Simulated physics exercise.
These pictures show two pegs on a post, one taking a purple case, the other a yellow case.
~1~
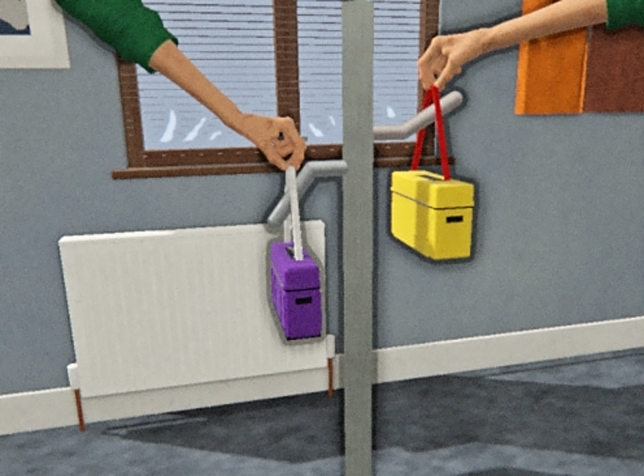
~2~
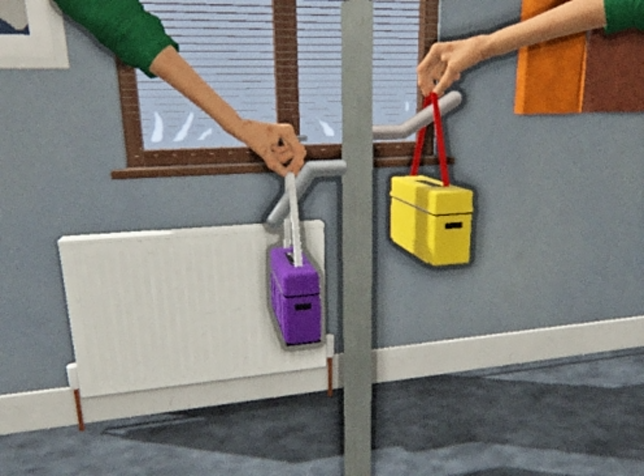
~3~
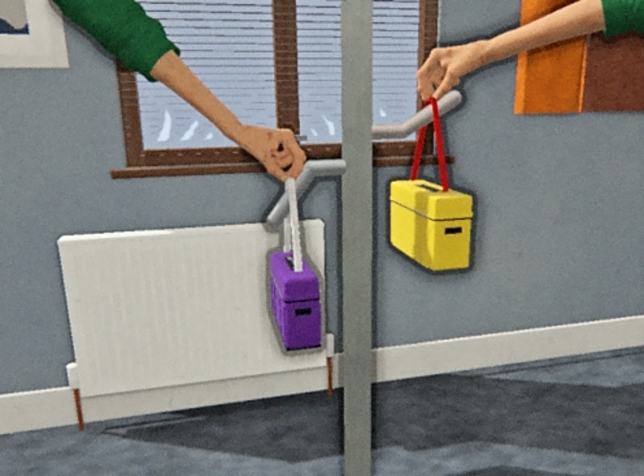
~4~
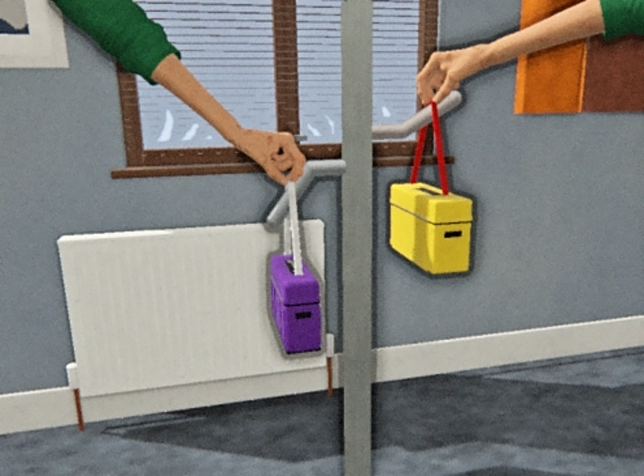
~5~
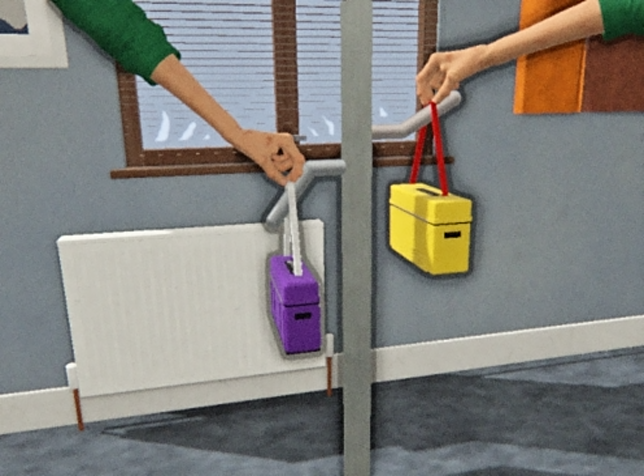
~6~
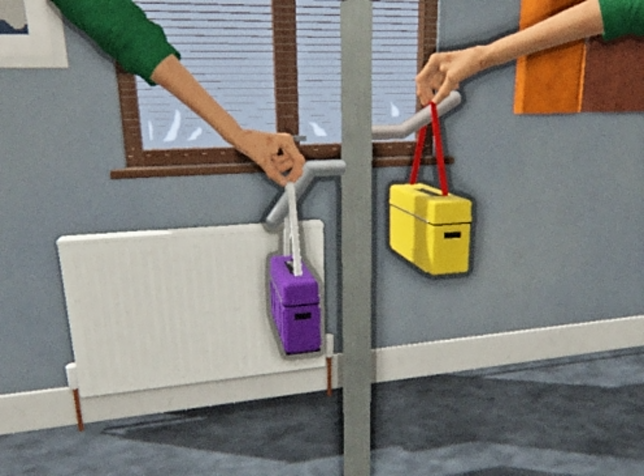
We see two hands holding a purple case and a yellow case by their straps at pegs on either side of a grey post; both hands lower the cases very slightly, then everything stays still.
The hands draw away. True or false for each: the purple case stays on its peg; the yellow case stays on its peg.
Purple case staying put: False; yellow case staying put: True.
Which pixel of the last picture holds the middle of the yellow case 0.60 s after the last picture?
About (359, 246).
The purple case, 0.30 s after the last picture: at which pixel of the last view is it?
Near (297, 411) at that point.
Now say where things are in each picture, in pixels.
The first frame shows purple case (294, 286); yellow case (428, 211); left peg tip (275, 222); right peg tip (454, 99).
The second frame shows purple case (294, 292); yellow case (427, 217).
The third frame shows purple case (294, 296); yellow case (427, 222).
The fourth frame shows purple case (294, 300); yellow case (427, 225).
The fifth frame shows purple case (294, 300); yellow case (426, 225).
The sixth frame shows purple case (294, 300); yellow case (426, 226); left peg tip (273, 221), sloping steeply down; right peg tip (453, 99), pointing up.
Then, 0.30 s on from there, purple case falling near (297, 411); yellow case still up near (402, 239).
Then, 0.60 s on from there, purple case on the floor; yellow case still up near (359, 246).
Then, 1.14 s on from there, purple case on the floor; yellow case still up near (385, 244).
In the end, purple case on the floor; yellow case still up near (362, 249). The purple case comes down and the yellow case stays hanging.
